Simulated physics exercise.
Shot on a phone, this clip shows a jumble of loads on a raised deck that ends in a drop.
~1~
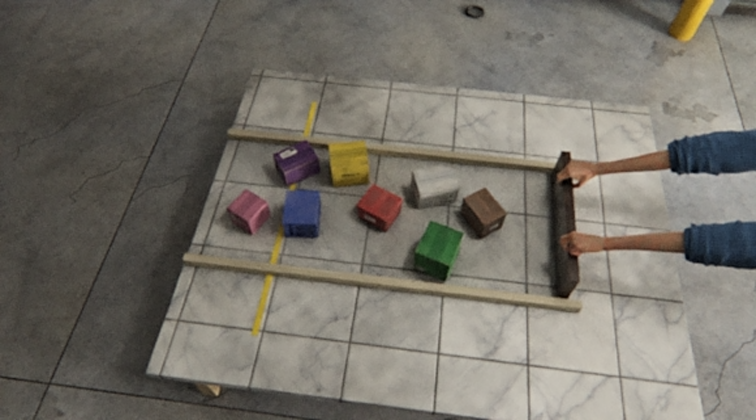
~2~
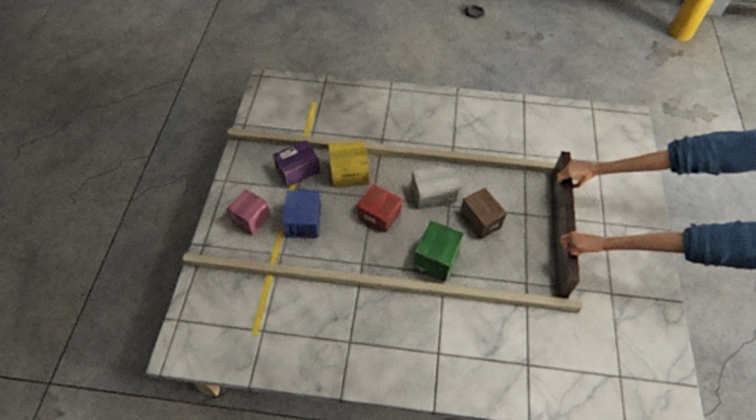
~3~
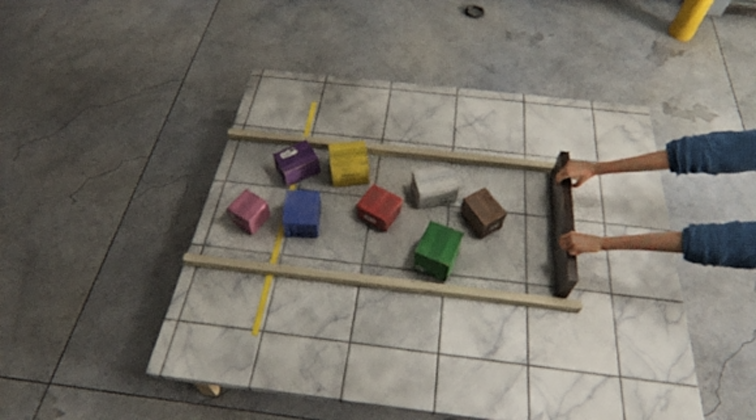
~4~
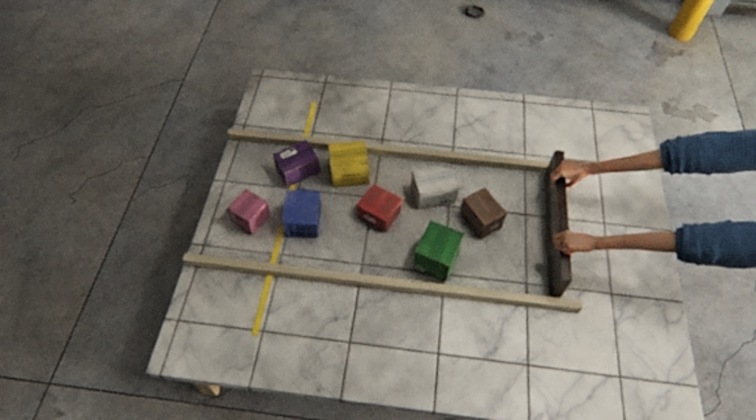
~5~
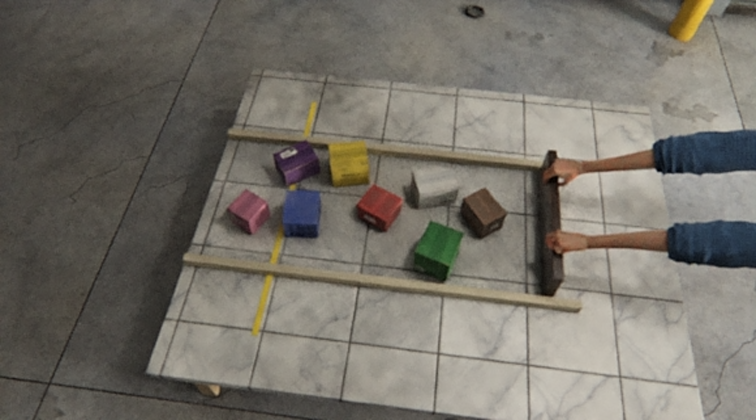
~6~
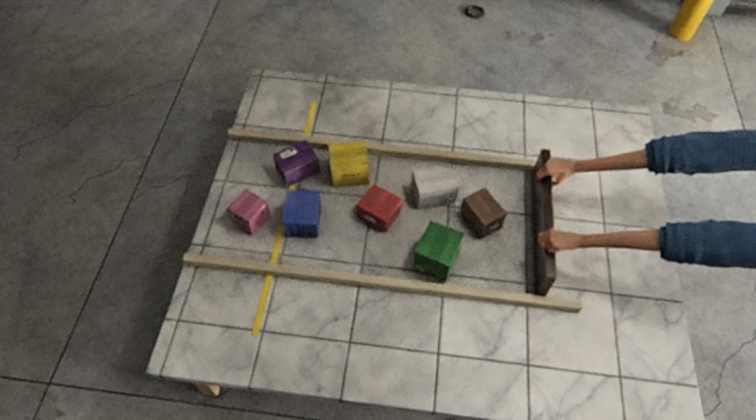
On a marble-tiled tabletop in a concrete-floored space, eight coloured blocks sit scattered between two wooden rails, with a strip of yellow tape toward the left. Two hands grip a dark plank at the right, holding it nearly still at first, then slide it slightly left while the blocks stay put.
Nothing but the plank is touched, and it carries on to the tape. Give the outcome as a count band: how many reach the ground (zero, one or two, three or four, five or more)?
So the tally of ones that come down is one, perhaps two, really.
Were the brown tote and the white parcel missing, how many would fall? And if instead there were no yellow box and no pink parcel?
The counts would be 0 and 0.
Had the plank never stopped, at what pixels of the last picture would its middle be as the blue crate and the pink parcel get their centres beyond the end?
The middle is at (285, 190) when it's the blue crate, and at (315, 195) when it's the pink parcel.
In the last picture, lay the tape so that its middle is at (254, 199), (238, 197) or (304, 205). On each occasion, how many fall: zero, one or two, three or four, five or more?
Taking the places in the order asked: 3 or 4, then five or over, then one to two.
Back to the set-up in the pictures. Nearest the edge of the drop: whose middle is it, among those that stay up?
The blue crate ends nearest.
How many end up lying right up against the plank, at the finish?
Well, it touches 3.
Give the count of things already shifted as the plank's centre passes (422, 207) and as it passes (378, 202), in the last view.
At first I count 4, and then 7.
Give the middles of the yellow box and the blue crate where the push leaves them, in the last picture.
In the last picture the yellow box sits at (241, 147) while the blue crate sits at (205, 204).
Early on, none off yet; pink parcel at rest near (249, 212); purple parcel at rest near (297, 163); blue crate at rest near (302, 214).
Finally, the number that fall off is one or two; lost, purple parcel and pink parcel.
